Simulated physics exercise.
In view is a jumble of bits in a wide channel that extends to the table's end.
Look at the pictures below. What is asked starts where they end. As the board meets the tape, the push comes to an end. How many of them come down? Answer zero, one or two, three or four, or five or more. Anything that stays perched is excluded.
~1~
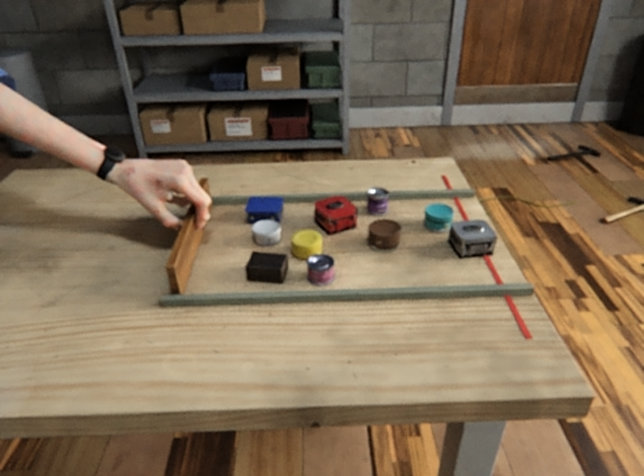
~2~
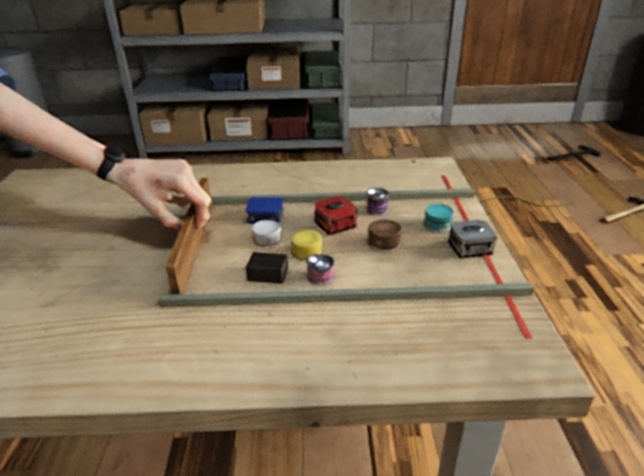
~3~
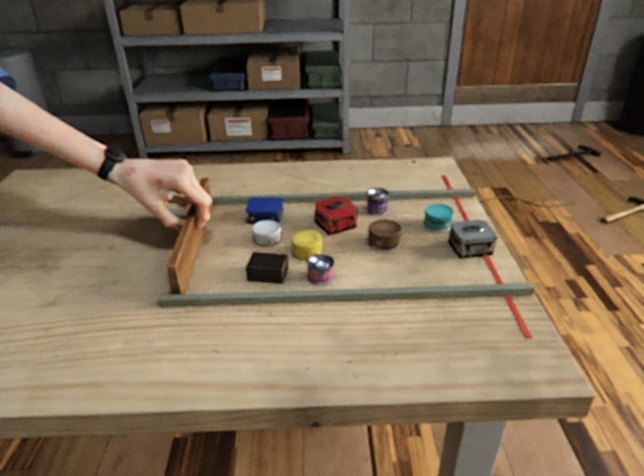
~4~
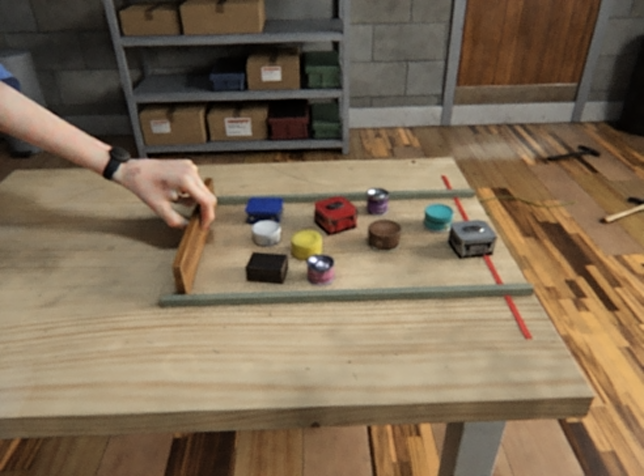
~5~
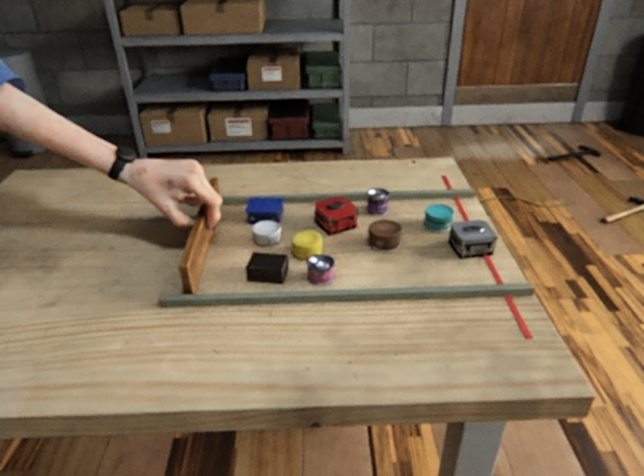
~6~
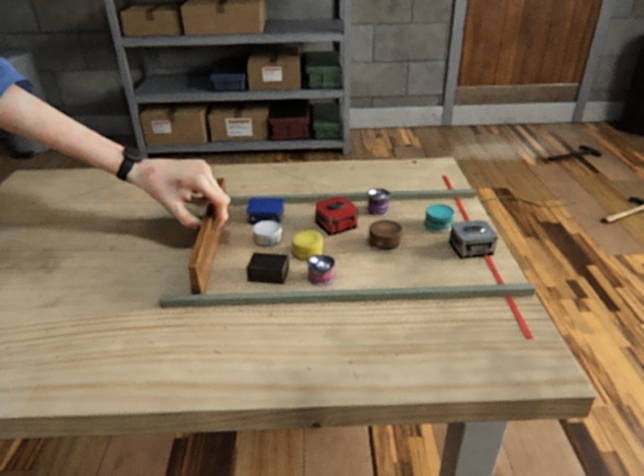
Five or more.
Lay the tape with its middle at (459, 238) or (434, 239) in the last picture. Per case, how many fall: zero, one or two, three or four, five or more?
For the first tape, more than four; for the second, 1 or 2.
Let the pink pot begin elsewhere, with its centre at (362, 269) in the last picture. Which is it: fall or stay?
The pink pot goes down.
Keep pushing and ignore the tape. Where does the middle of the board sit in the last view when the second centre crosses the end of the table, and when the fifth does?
The first one at (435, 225), the next at (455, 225).
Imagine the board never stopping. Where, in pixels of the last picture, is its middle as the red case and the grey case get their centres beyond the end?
Its middle is around (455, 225) and around (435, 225).
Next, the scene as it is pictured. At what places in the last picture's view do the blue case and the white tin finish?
The blue case stops around (478, 201); the white tin around (487, 223).
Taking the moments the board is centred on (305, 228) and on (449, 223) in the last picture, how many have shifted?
First 6, then 10.
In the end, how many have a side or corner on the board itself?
Total: 4.
Soon after, none off yet; grey case at rest near (473, 239); turquoise pot at rest near (439, 218); purple pot at rest near (378, 202).
Then, none off yet; grey case at rest near (473, 239); turquoise pot moving near (447, 219); purple pot moved about its own width near (407, 201).
Further on, none off yet; grey case moved about its own width near (514, 241); turquoise pot tipped a little near (508, 226); purple pot moved well along near (469, 197).
At rest, the number that fall off is five or more; fallen, pink pot, red case, brown pot, purple pot, turquoise pot and grey case.
